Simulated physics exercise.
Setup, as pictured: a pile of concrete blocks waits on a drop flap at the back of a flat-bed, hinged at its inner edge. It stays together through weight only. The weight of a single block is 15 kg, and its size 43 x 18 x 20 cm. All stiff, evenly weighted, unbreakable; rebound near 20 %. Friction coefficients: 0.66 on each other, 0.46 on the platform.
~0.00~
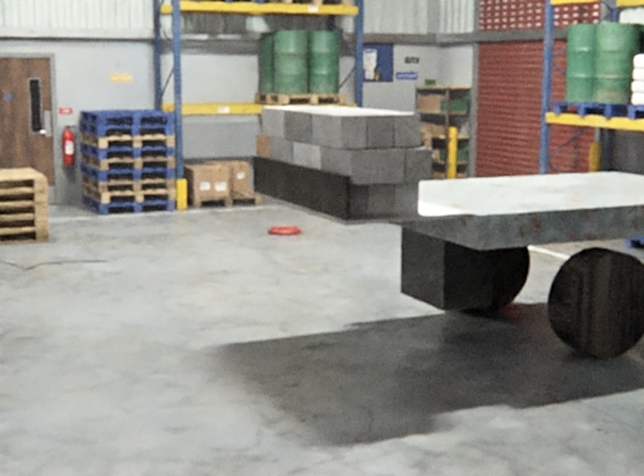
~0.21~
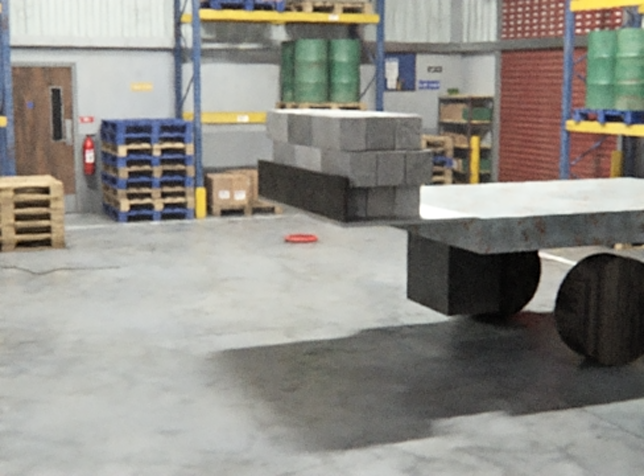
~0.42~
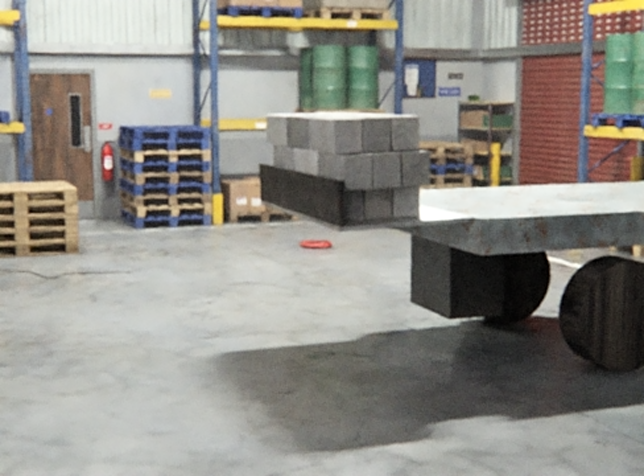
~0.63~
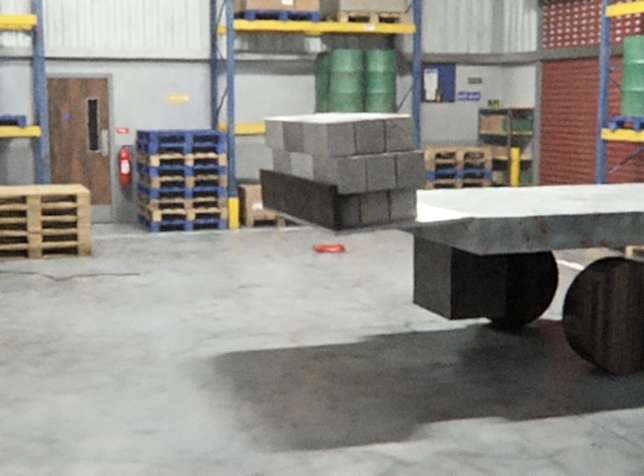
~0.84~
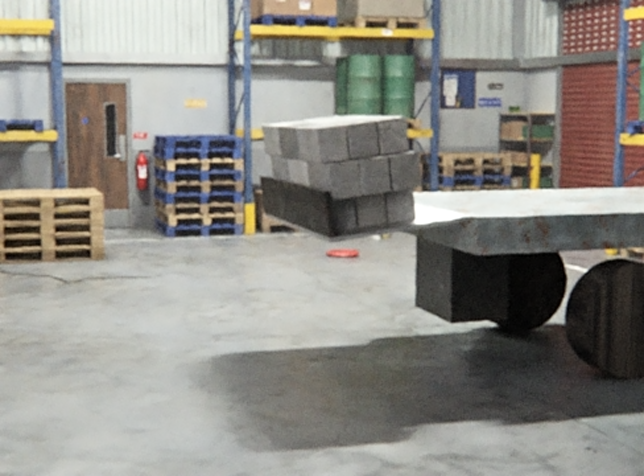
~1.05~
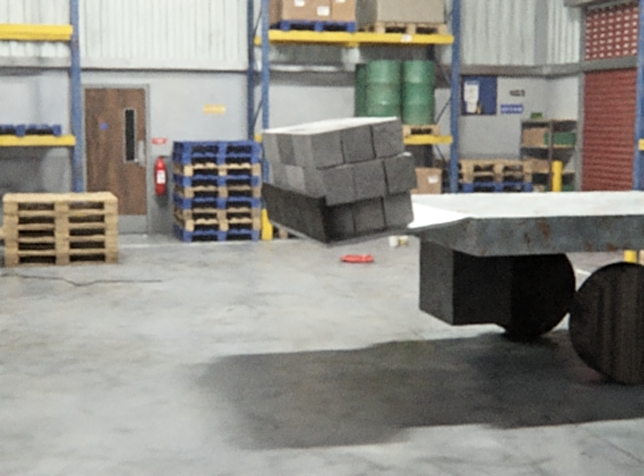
A stack of grey concrete blocks on a flap at the back of a flat-bed sits level at first, then tilts gradually with the flap as its outer end dips, the blocks keeping their places while the view shifts slightly.
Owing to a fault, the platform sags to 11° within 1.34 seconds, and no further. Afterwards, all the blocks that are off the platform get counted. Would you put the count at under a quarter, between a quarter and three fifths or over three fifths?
I would put it at under a quarter of them.
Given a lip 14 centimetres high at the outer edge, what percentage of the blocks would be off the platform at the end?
You'd get 0 in a hundred.
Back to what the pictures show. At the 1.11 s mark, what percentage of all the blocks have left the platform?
By then, 0 per cent.
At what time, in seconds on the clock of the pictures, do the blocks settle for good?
That comes at about 2.0 s.
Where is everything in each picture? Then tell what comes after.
In the first picture (pixels give the middle of a visible side; the camera moves round a little; leans and shifts are taken against what carries them), platform's outer corner (348, 223) slope 0°; none has stirred.
In the second picture, platform's outer corner (346, 226) slope 0°.
In the third picture, platform's outer corner (342, 229) slope 1°.
In the fourth picture, platform's outer corner (337, 234) slope 4°.
In the fifth picture, platform's outer corner (332, 240) slope 7°.
In the sixth picture, platform's outer corner (328, 247) slope 9°; none has stirred.
After 1.11 s, slope 10°; none of the 27 blocks off the platform.
After 1.26 s, slope 11°; none of the 27 blocks off the platform.
In the end (2.1 s), slope 11°; none of the 27 blocks off the platform. That is 0 per cent.
